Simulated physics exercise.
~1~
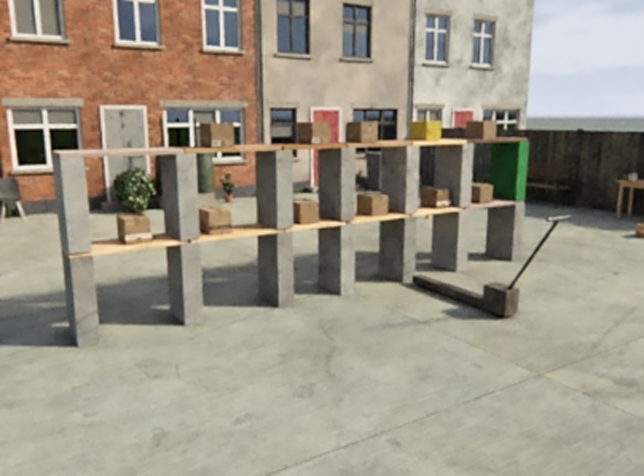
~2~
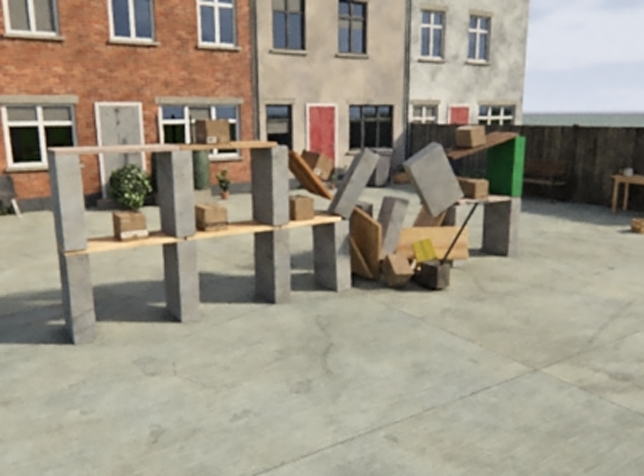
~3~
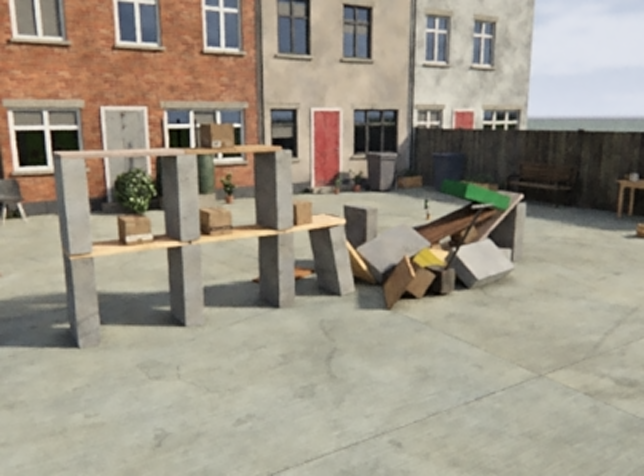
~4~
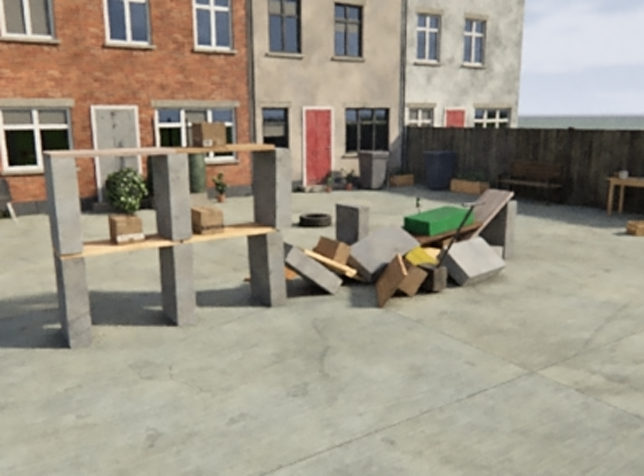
A narrow floor jack slides in at the foot of a long two-tier shelf of grey blocks and boards, loaded with cartons, in a paved yard before a row of houses. The uprights near it tip and the boards above drop, spilling the yellow carton and several brown ones into a heap. The green upright at the right end then topples onto its side on the fallen boards. Next, the lower upright left of the gap leans and falls, bringing down its board. The left section still stands with cartons on it, while the rest lies in a pile.
